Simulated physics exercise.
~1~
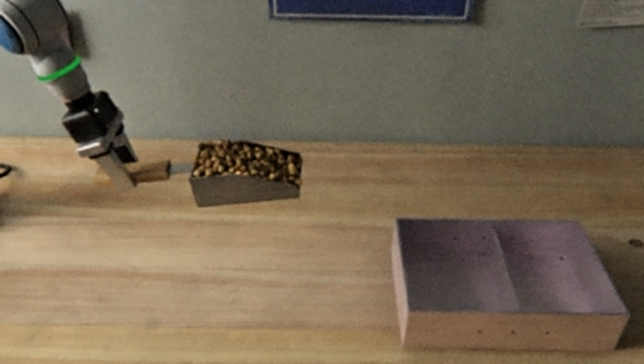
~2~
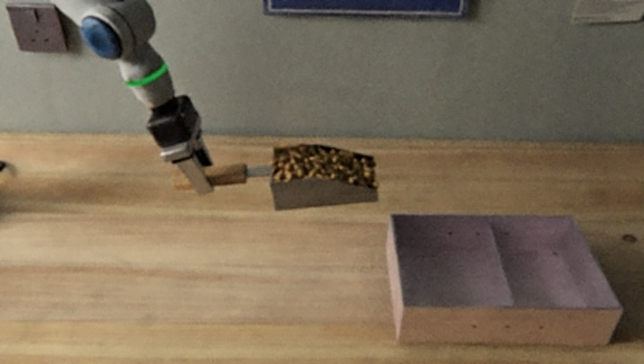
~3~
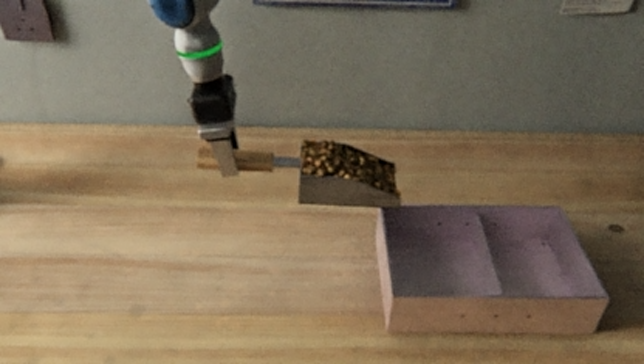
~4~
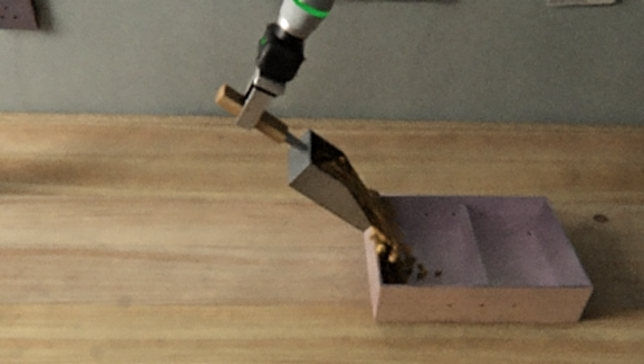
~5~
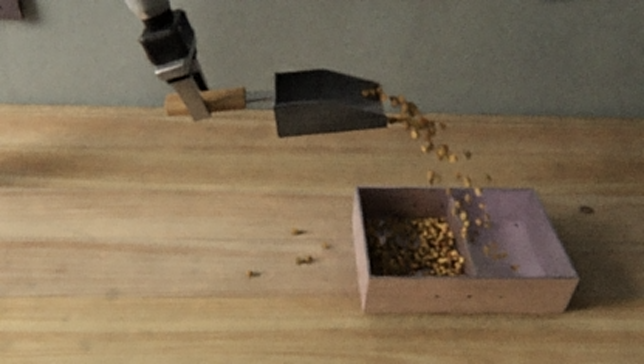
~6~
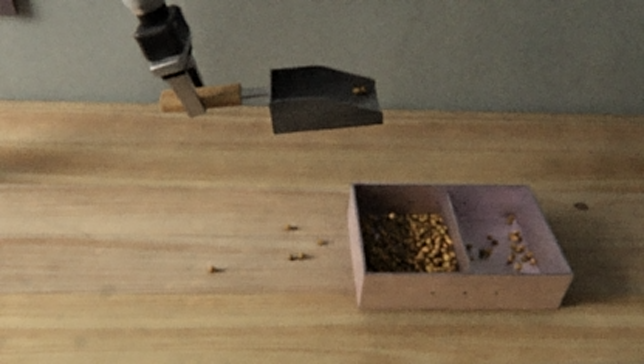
A pale wooden tabletop stands before a grey wall, seen from the front and slightly above. At the left, a robot arm with a glowing green ring grips the wooden handle of a grey metal scoop heaped with tan chickpeas, while an open pinkish box with two compartments sits at the right. The arm carries the scoop right, then tips it steeply, pouring chickpeas into the box's left compartment. It lifts and levels the scoop as more pieces fly rightward. Finally, the left compartment holds most chickpeas, some lie in the right, and a few remain on the table and scoop.
